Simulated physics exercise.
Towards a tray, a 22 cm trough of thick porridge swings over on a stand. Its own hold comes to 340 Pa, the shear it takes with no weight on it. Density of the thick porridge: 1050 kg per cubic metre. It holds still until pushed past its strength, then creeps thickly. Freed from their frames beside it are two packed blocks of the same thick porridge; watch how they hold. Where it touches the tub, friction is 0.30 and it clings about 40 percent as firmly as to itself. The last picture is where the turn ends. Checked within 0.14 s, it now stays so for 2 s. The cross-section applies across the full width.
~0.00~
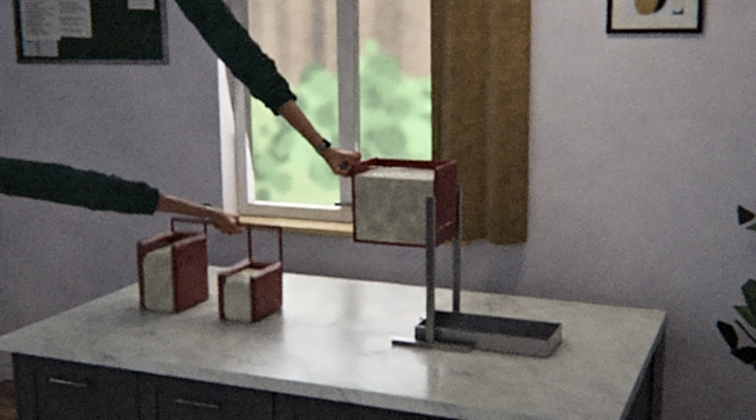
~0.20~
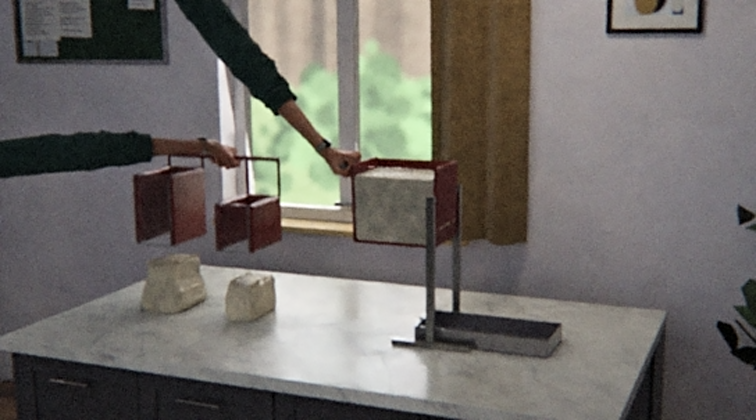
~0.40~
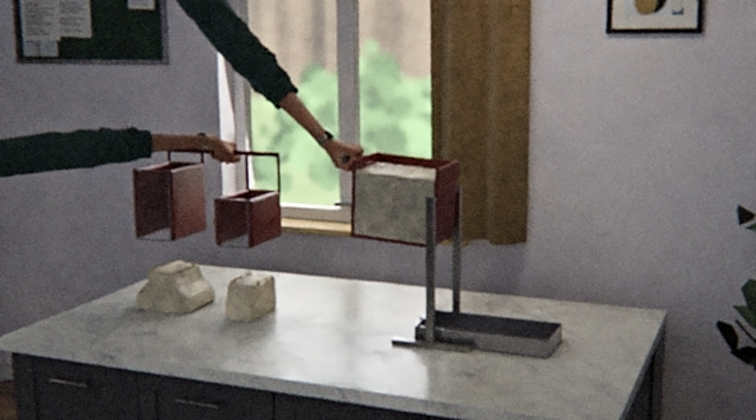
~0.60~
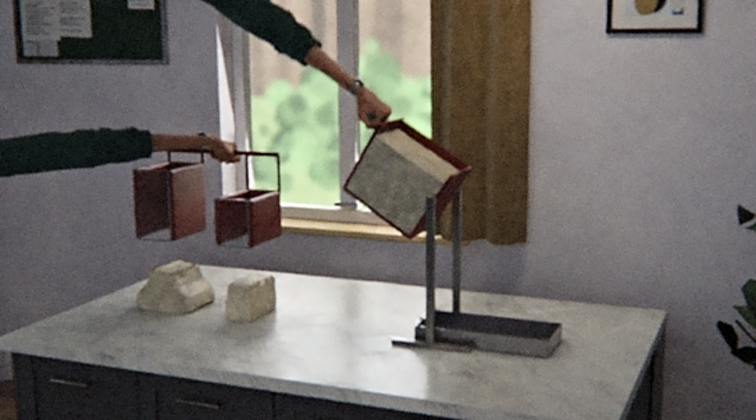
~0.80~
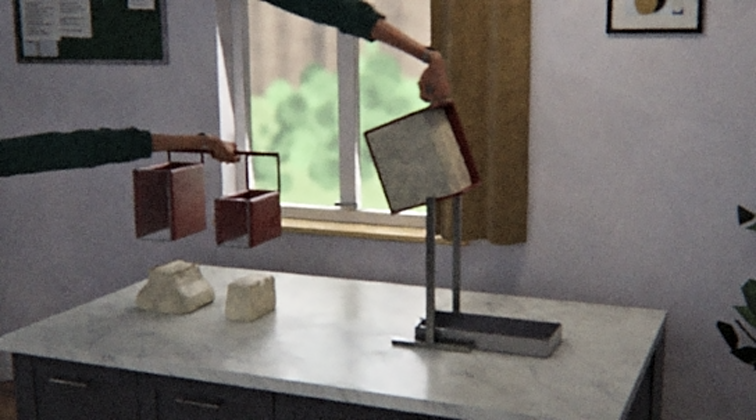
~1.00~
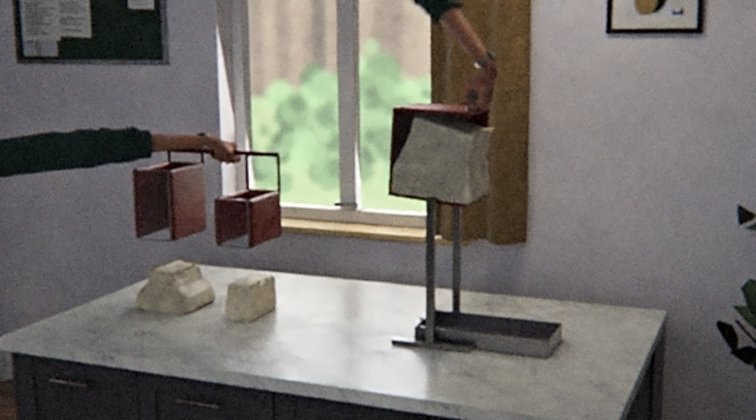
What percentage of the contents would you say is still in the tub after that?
I would say about 33 %.
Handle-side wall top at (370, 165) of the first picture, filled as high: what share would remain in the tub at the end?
I'd guess around 45 per cent remains.
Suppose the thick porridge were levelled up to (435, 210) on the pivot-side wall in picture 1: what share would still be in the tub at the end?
Roughly 60 per cent would still be in the tub at the end.
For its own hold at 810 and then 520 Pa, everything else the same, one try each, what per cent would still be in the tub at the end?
Result: 50 % for the first case, 40 % for the second.
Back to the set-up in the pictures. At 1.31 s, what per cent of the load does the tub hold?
Near 40 %.
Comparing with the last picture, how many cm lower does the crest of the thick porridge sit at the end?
About 15 cm.
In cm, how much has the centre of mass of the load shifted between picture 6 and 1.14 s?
Distance: About 8 cm.
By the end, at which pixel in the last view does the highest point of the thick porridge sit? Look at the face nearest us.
Peak location: Approx. (424, 170).
After 1.14 s, the tub is at 94 degrees and holds 64 %.
After 1.31 s, the tub is at 94 degrees and holds 38 %.
After 1.48 s, the tub is at 94 degrees and holds 34 %.
After 1.65 s, the tub is at 94 degrees and holds 33 %.
After 3.00 s, at the end, the tub is at 94 degrees and holds 33 %.
